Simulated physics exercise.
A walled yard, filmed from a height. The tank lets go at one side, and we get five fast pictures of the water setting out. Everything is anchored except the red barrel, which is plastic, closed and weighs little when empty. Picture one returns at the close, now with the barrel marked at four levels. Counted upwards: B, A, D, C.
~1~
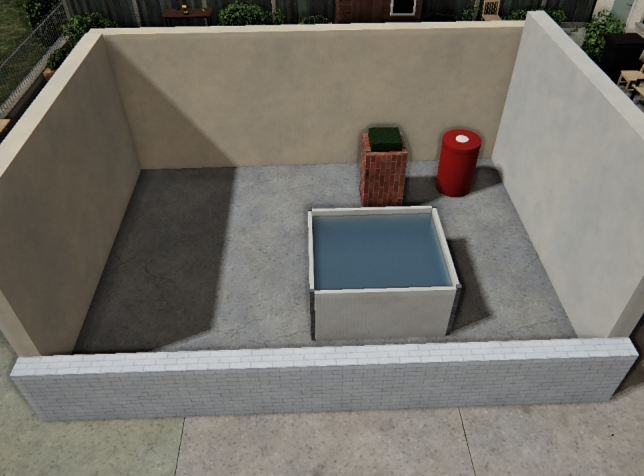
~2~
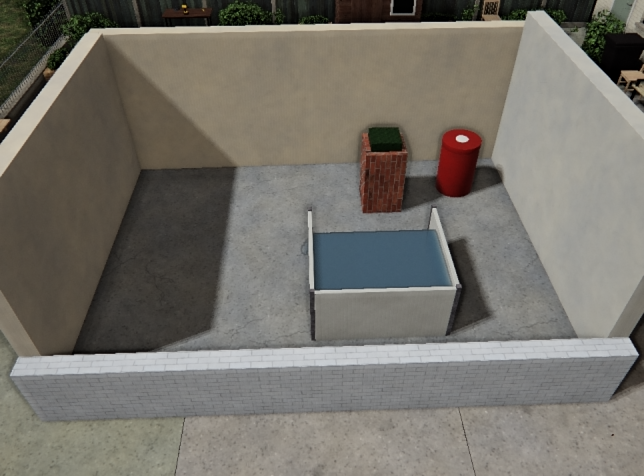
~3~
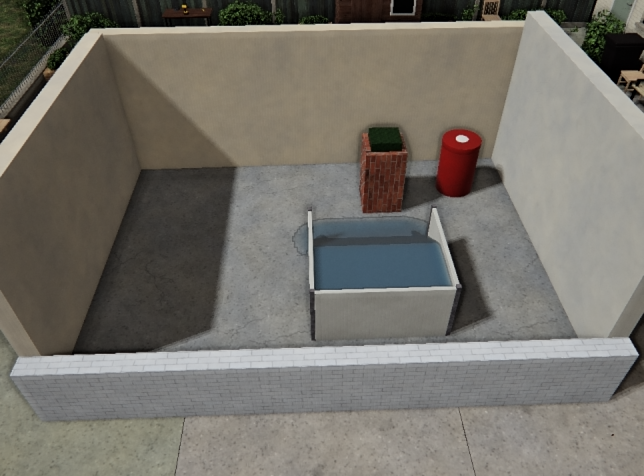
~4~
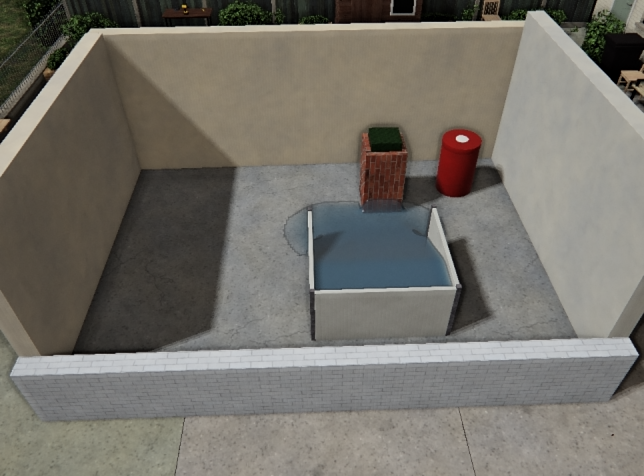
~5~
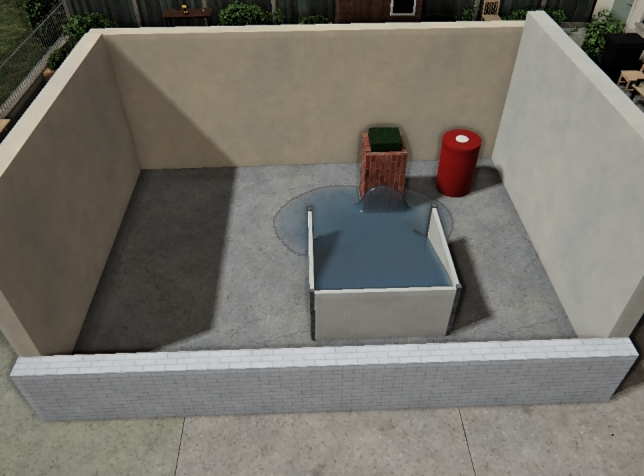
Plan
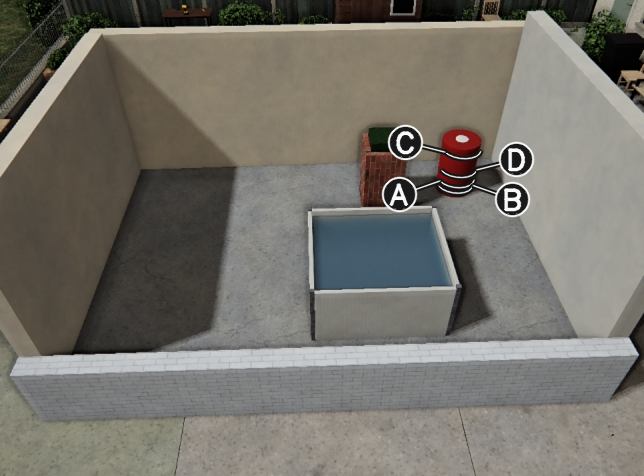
Water flows out the open back of a tank and spreads around a brick pillar.
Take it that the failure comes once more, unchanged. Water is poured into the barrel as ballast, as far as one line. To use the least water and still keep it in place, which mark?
D is the one.
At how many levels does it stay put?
Two.
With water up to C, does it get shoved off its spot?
No, that is safe.
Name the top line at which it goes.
Here it is line A.
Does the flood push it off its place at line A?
Yes, it does.
On the marked copy, A at (459, 187); B at (458, 193); C at (465, 158); D at (461, 177); from the bottom up B, A, D, C.
Choosing A, it is pushed about half its own width away.
Choosing B, it is pushed about its own width away.
Choosing C, it does not move.
Choosing D, it does not move.
